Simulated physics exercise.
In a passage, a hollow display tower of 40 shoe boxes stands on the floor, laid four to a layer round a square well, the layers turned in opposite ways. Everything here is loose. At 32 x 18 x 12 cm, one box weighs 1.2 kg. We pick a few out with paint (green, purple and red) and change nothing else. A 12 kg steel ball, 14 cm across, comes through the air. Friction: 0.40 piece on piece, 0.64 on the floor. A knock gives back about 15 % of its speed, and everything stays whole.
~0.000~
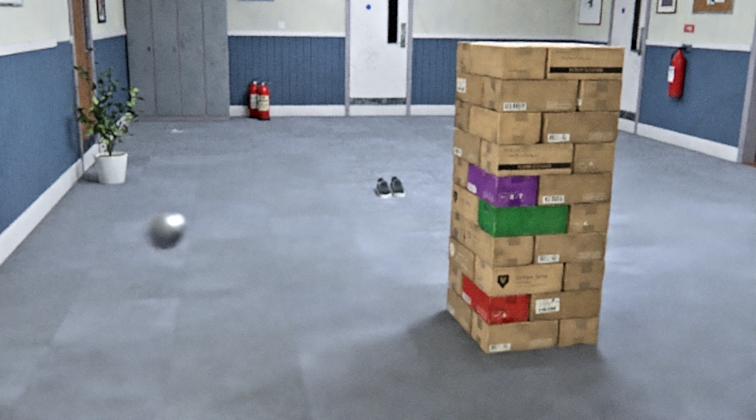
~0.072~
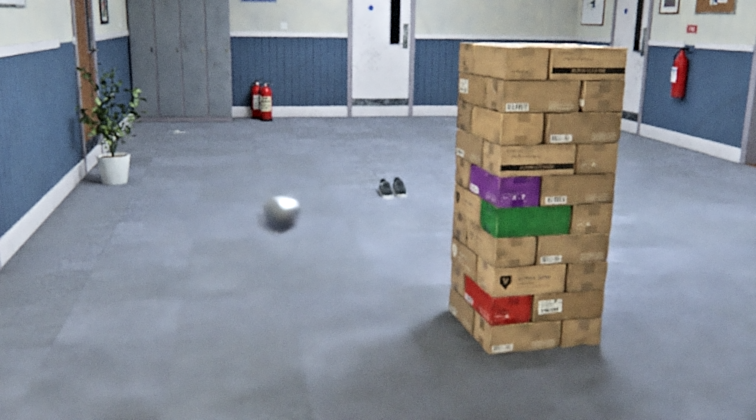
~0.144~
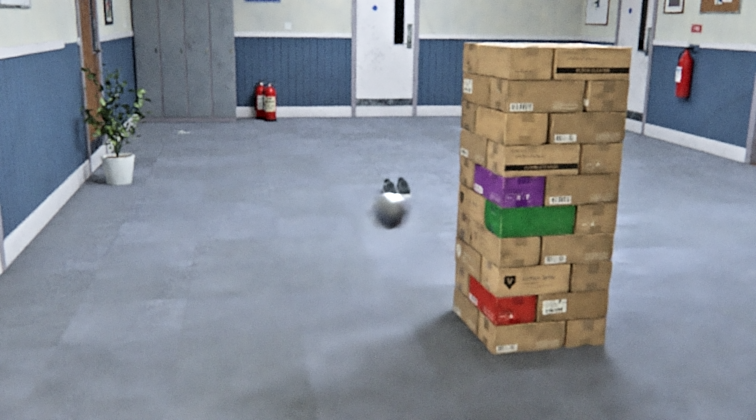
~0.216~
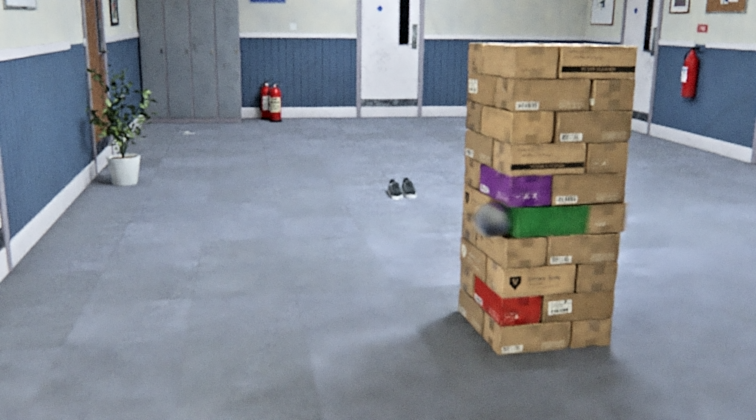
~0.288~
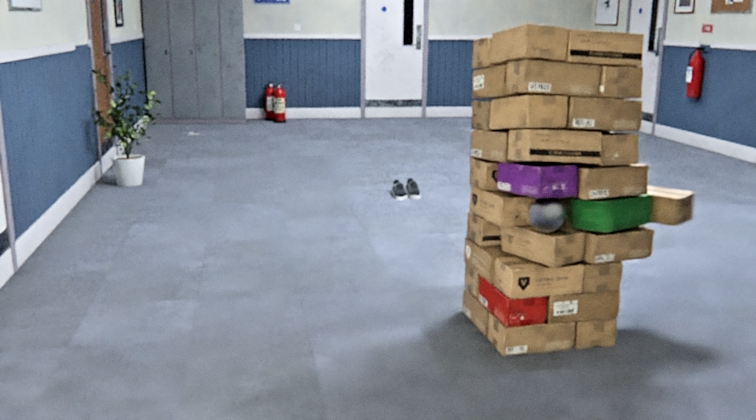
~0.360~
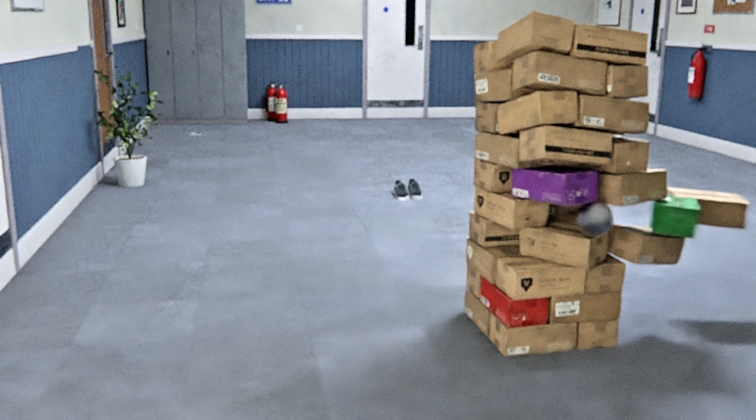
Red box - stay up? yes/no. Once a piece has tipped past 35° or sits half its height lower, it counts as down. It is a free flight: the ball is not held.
Yes.
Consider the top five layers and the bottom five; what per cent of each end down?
100 % and 30 %.
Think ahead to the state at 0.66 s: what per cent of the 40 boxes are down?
By then, 10 per cent.
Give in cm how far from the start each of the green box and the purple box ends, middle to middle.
Net displacement (cm): Green = 195; purple = 65.
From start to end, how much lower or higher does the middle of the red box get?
Looks like it winds up about 0 centimetres lower.
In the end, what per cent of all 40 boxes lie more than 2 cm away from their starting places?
I make it 75 per cent.
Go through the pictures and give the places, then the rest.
In the first frame (places mark the middle of the side facing us; the camera pans a little), ball (165, 232) 1.20 m from contact, 5.8 m/s; red box (509, 310); purple box (517, 192); green box (531, 221); nothing disturbed.
In the second frame, ball (279, 216) 79 cm from contact, 5.7 m/s; red box (512, 311).
In the third frame, ball (389, 212) 38 cm from contact, 5.7 m/s; red box (516, 311).
In the fourth frame, ball (493, 221) after contact, 4.4 m/s; red box (521, 311); green box (553, 222) shifted 40 mm; 2 disturbed, none down.
In the fifth frame, ball (547, 214) after contact, 2.5 m/s; red box (527, 312); green box (630, 213) leaning 6°; steepest lean 10°, the box at (547, 42); 26 disturbed, none down.
In the sixth frame, ball (594, 219) after contact, 2.6 m/s; red box (529, 313); purple box (582, 188) leaning 5°; steepest lean 19°, the box at (553, 31); 28 disturbed, none down.
After 0.66 s, ball still moving; 4 of the 40 boxes down; red box unmoved; green box leaning 9°, 46 cm lower.
After 1.22 s, ball still moving; 11 of the 40 boxes down; red box unmoved; purple box leaning 19°.
After 1.64 s, ball still moving; 23 of the 40 boxes down; red box unmoved; purple box leaning 68°, 12 cm lower.
After 2.12 s, ball still moving; 26 of the 40 boxes down; red box unmoved; purple box leaning 48°, 45 cm lower.
At rest (4.8 s), ball rolling away; 26 of the 40 boxes down; red box unmoved; purple box on its side; green box 50 cm lower. As the last picture would show them, middles, red box near (513, 299), purple box near (494, 342).
